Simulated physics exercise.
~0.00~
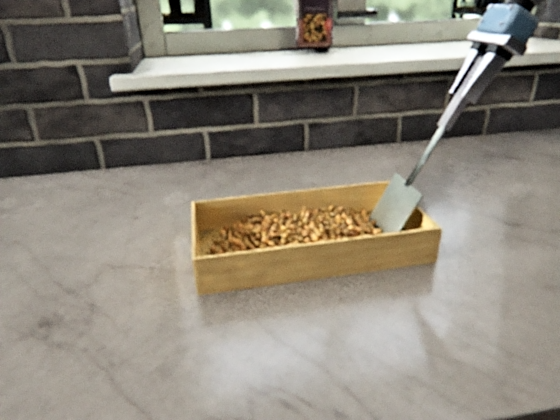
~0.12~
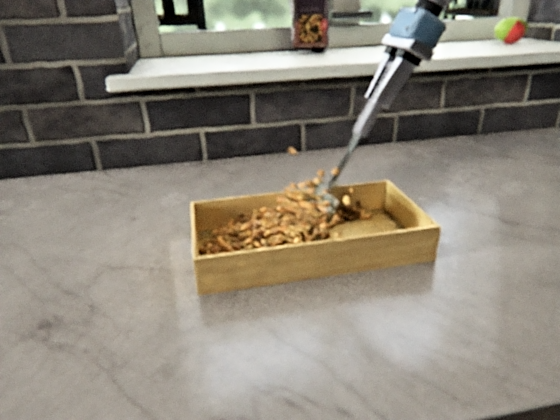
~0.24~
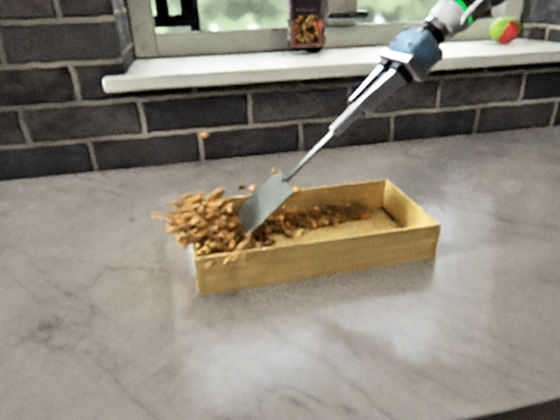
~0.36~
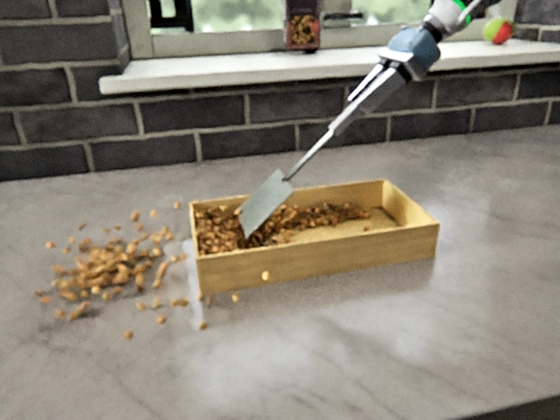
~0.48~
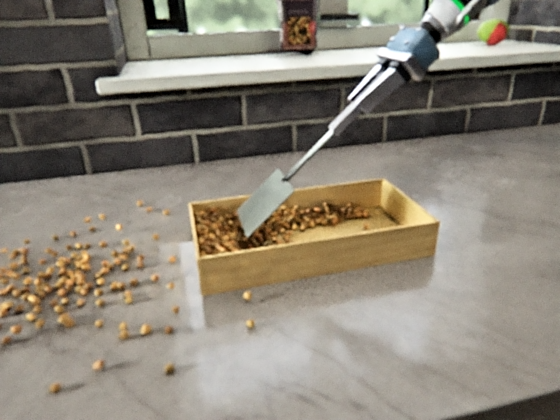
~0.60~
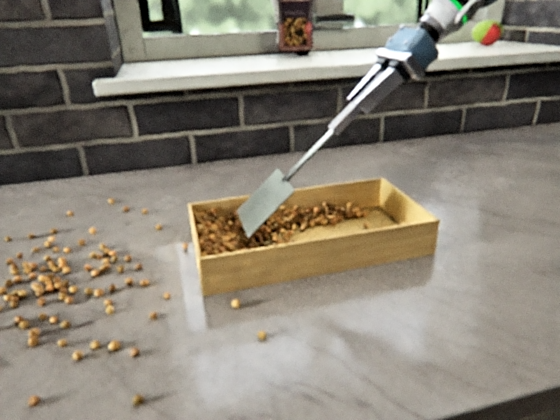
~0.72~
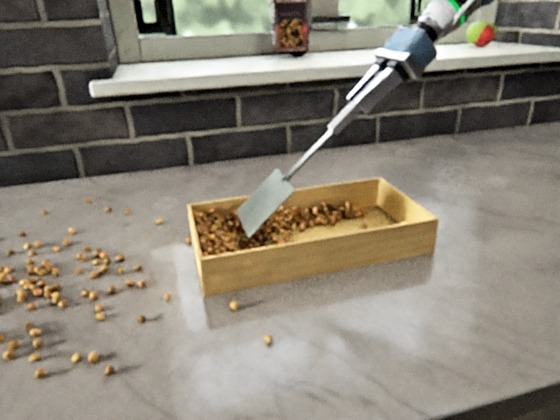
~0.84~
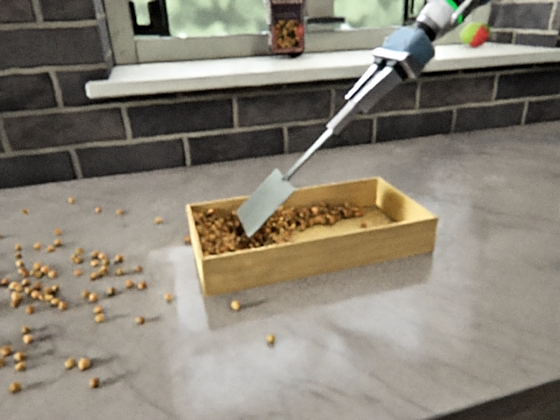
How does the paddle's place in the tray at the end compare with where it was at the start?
At the start the paddle is near the right end of the tray. By the end it rests further left, in the chickpeas toward the tray's left end.
